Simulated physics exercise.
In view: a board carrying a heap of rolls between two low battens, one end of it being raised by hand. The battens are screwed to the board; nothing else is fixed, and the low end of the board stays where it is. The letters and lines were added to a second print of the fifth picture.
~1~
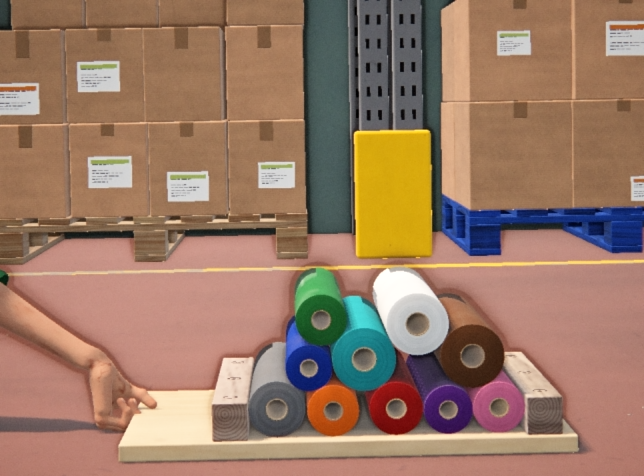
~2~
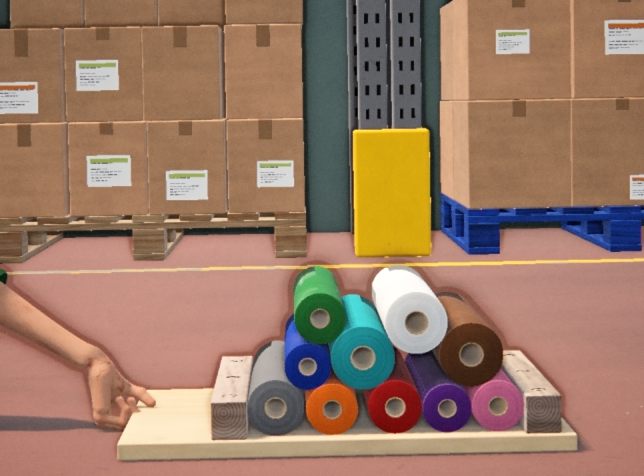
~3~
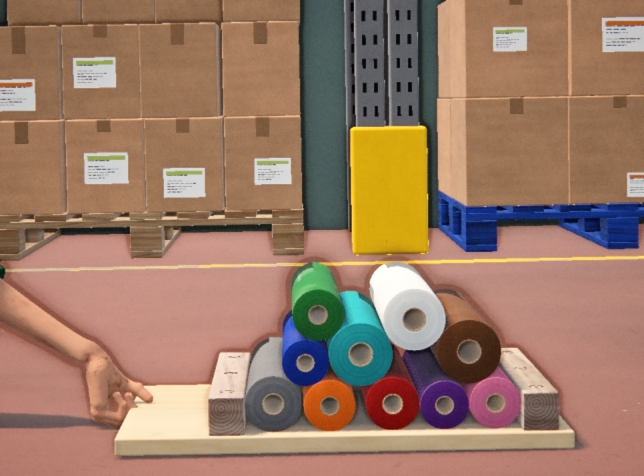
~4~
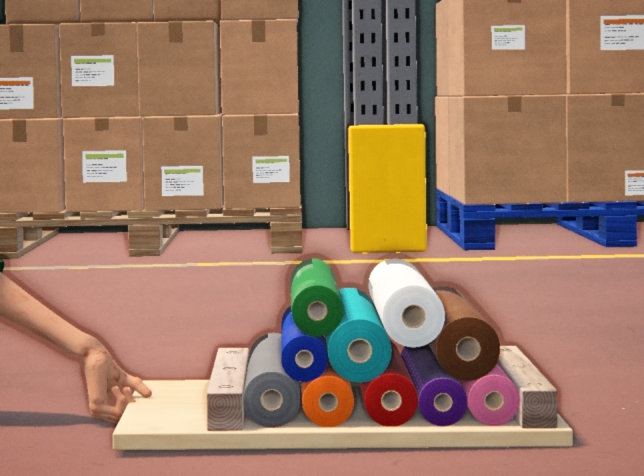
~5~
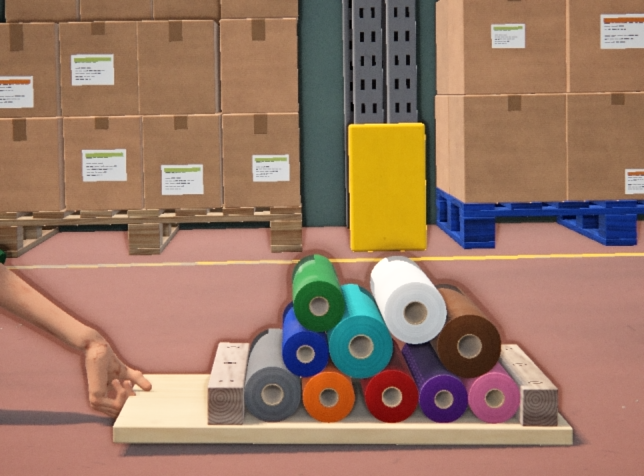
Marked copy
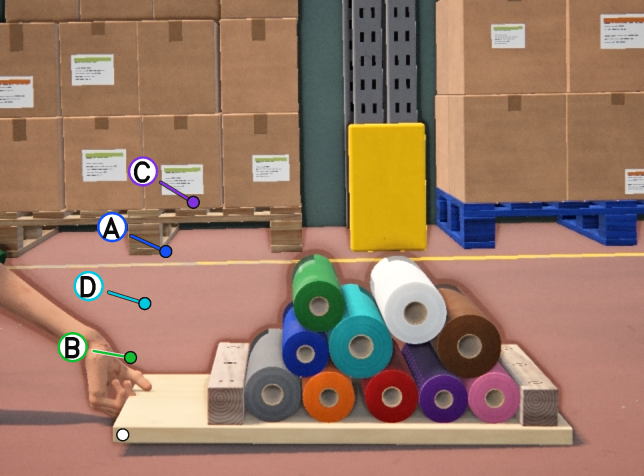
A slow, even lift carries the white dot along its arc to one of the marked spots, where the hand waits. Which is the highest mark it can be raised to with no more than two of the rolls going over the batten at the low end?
The answer is mark D.
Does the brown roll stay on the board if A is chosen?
The brown roll: No.
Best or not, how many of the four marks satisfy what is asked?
The number is two.
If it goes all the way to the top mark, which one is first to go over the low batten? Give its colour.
The brown one.
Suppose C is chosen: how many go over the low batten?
With C, five.
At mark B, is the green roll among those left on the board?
Yes.
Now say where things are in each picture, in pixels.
In the first frame, grey roll (277, 409); orange roll (333, 410); red roll (397, 408).
In the second frame, red roll (395, 407); purple roll (447, 408).
In the third frame, board (340, 397); turquoise roll (361, 354).
In the fourth frame, board (339, 393); grey roll (272, 400); orange roll (328, 402); purple roll (443, 402).
In the fifth frame, board (339, 389); grey roll (273, 394); orange roll (329, 397).
On the marked copy, A at (165, 251); B at (130, 357); C at (193, 202); D at (145, 304); the white dot at (123, 435).
Taking D. A third of the way, board at 14°.
Two thirds of the way, board at 19°.
When it is over, board at 19°, none over the low batten.
As for the rest, A five over the low batten; B none over the low batten; C five over the low batten.
